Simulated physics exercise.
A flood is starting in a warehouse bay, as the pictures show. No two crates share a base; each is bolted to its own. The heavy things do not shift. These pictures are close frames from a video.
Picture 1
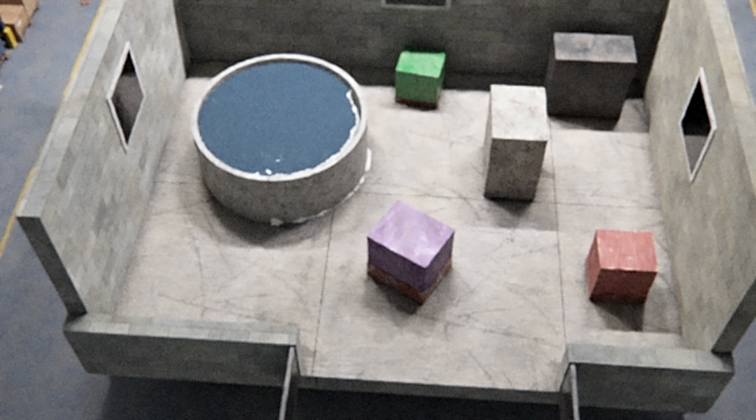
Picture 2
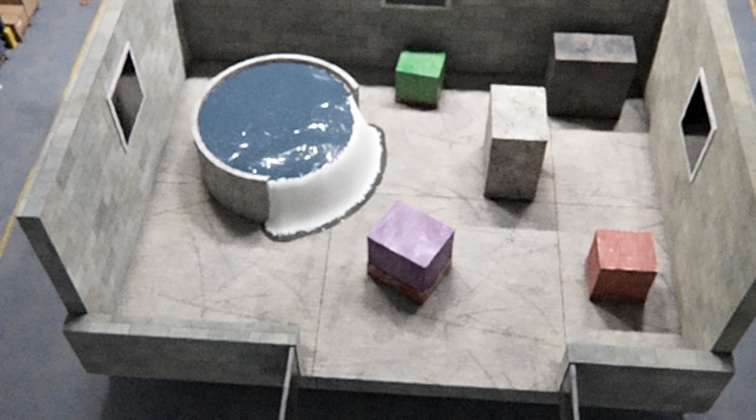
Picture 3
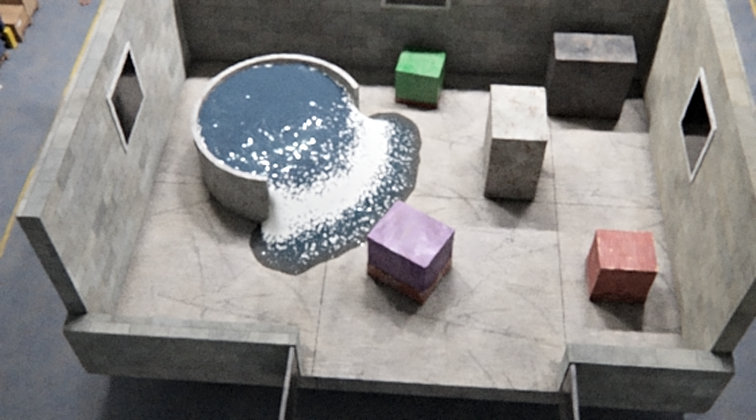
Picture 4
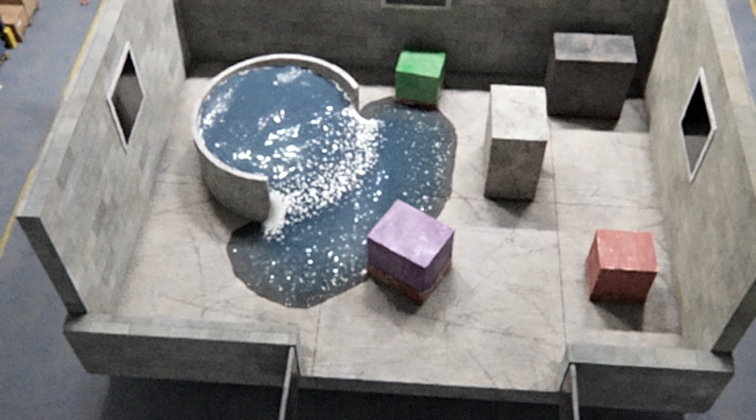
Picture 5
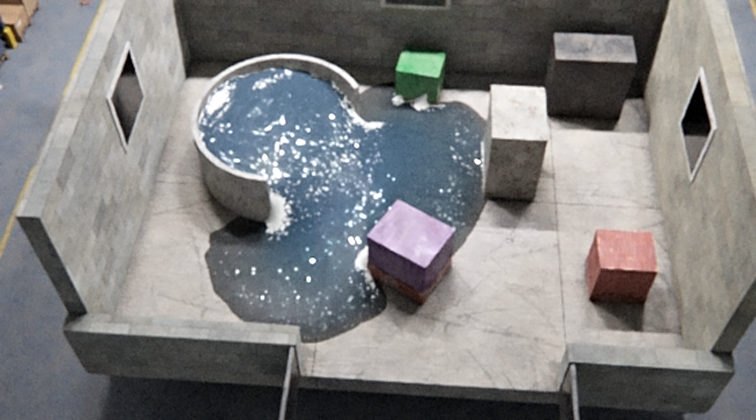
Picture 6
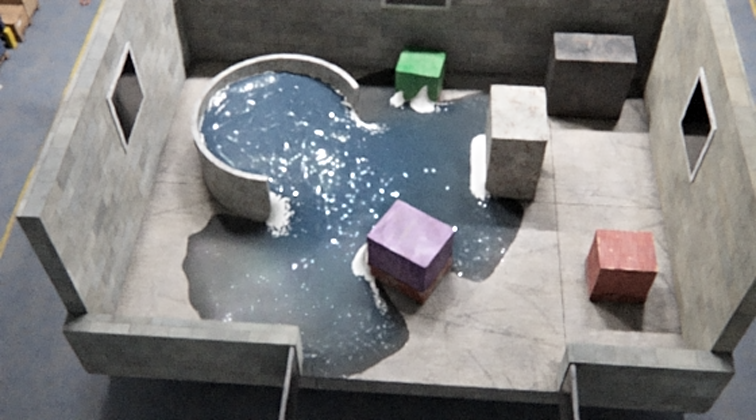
In the video, water bursts through the right front side of a round tank in a walled concrete bay, spreads across the floor, and flows around the purple crate, reaching the green crate and then a tall gray block.
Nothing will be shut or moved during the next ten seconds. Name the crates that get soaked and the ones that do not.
One by one: The red crate is going to get water on it; the purple crate is going to get water on it; the green crate is going to get water on it.
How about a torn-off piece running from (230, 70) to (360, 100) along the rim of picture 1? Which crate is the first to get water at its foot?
Answer: The one in green.
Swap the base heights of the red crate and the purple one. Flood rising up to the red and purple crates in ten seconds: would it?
Well, the red crate gets reached and the purple crate gets reached.
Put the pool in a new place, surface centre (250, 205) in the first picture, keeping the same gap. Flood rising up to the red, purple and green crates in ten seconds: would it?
Then: The red crate is wetted; the purple crate is wetted; the green crate takes water.
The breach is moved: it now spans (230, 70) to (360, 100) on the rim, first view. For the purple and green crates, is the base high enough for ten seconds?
Purple crate stays untouched; green crate gets drenched.
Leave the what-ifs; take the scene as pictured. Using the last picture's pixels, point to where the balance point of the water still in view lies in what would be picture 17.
It's close to (408, 204).
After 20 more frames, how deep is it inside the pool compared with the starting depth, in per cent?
Near 14 in a hundred.
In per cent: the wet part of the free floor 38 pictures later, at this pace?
Around 100 percent.
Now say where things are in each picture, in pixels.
The first picture shows still water in the round tank at (280, 118).
In the second picture, water pours out at (348, 179) and has run to (268, 229).
In the third picture, water pours out at (348, 181) and has run to (271, 263).
In the fourth picture, the front is at (424, 107), out from the gap at (348, 183).
In the fifth picture, water pours out at (348, 184) and has run to a hidden place.
In the sixth picture, the front is at a hidden place, out from the gap at (348, 184).
A moment on, water covers 50 % of the floor; the red crate water round its plinth, the purple crate water round its plinth, the green crate water round its plinth.
Next, water covers 70 % of the floor; the red crate water round its plinth, the purple crate water round its plinth, the green crate water round its plinth.
Then, water covers 85 % of the floor; the red crate water round its plinth, the purple crate water round its plinth, the green crate water round its plinth.
Later, water covers 100 % of the floor; the red crate water round its plinth, the purple crate water round its plinth, the green crate water round its plinth.
In the end, water covers 100 % of the floor; the red crate was topped, the purple crate was topped, the green crate was topped.
